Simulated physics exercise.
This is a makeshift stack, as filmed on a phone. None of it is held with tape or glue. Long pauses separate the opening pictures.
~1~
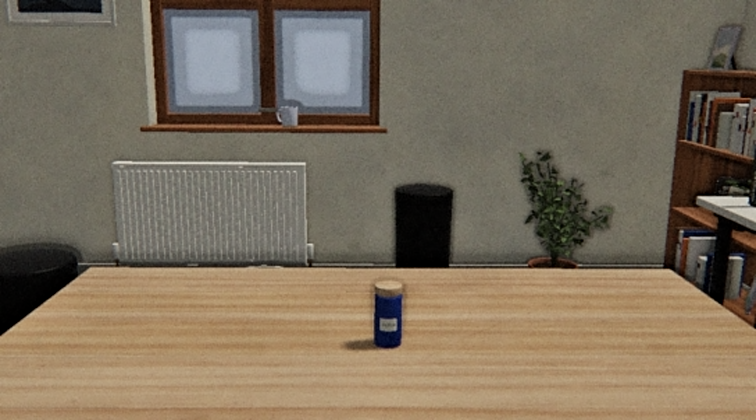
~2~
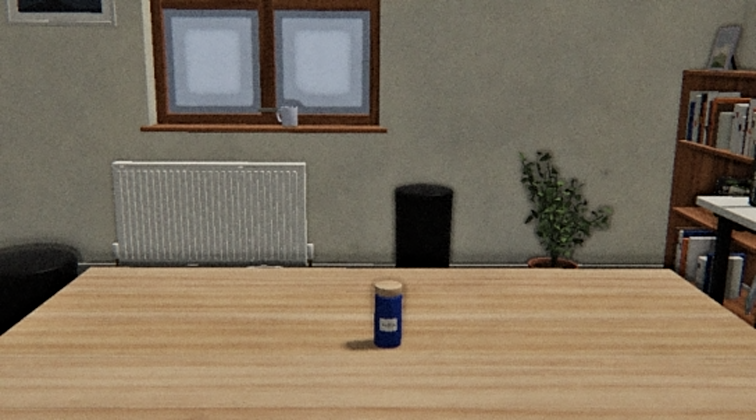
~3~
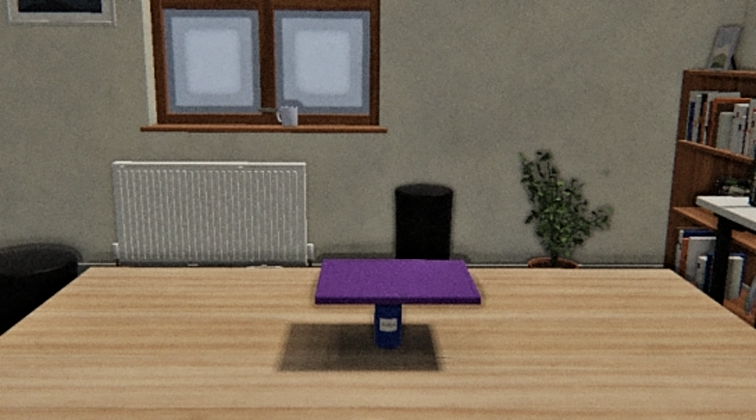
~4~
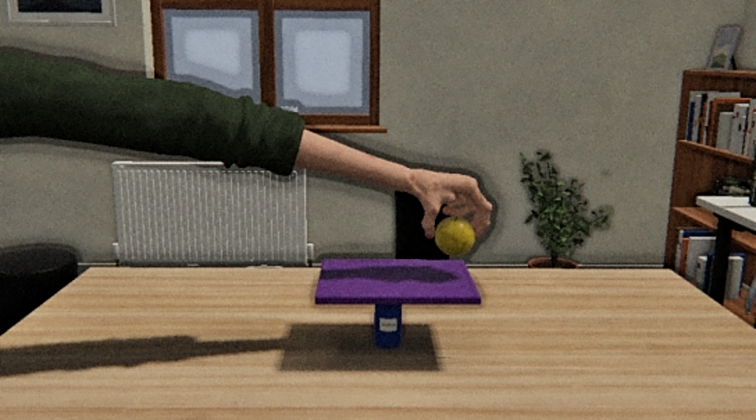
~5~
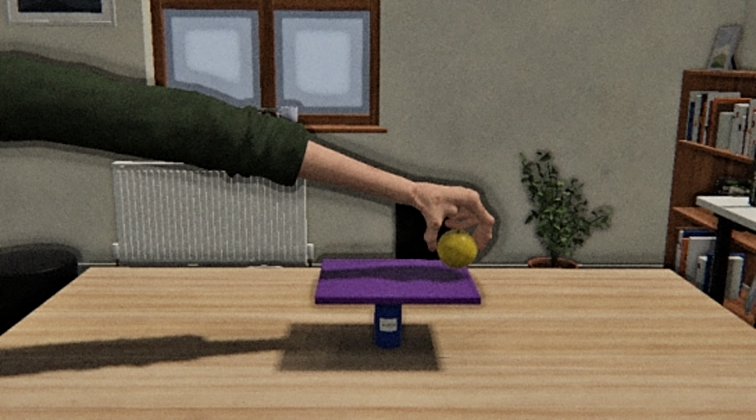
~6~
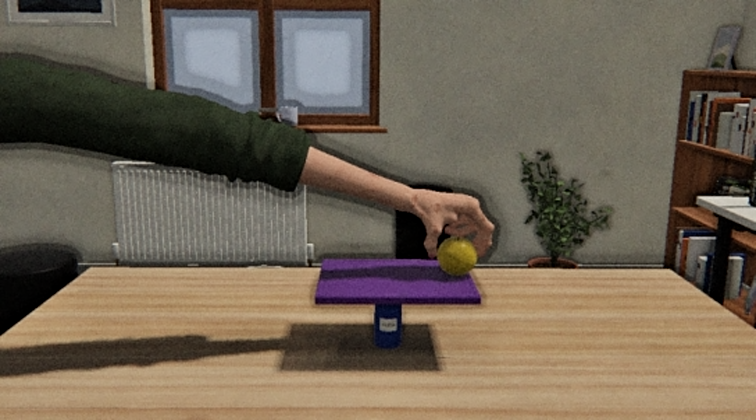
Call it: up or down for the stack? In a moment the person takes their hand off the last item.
Down - it falls.
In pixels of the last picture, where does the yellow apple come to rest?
Look around (506, 324) in the final frame.
Then, 0.40 s later than the last frame, yellow apple now fallen; purple lid tilted by 49°.
Then, 0.70 s later than the last frame, purple lid tilted by 41°; blue shaker tilted by 8°.
When it is over, fallen, yellow apple and purple lid; blue shaker as before. End places, in pixels of the last picture, yellow apple near (506, 324). The stack loses its balance.
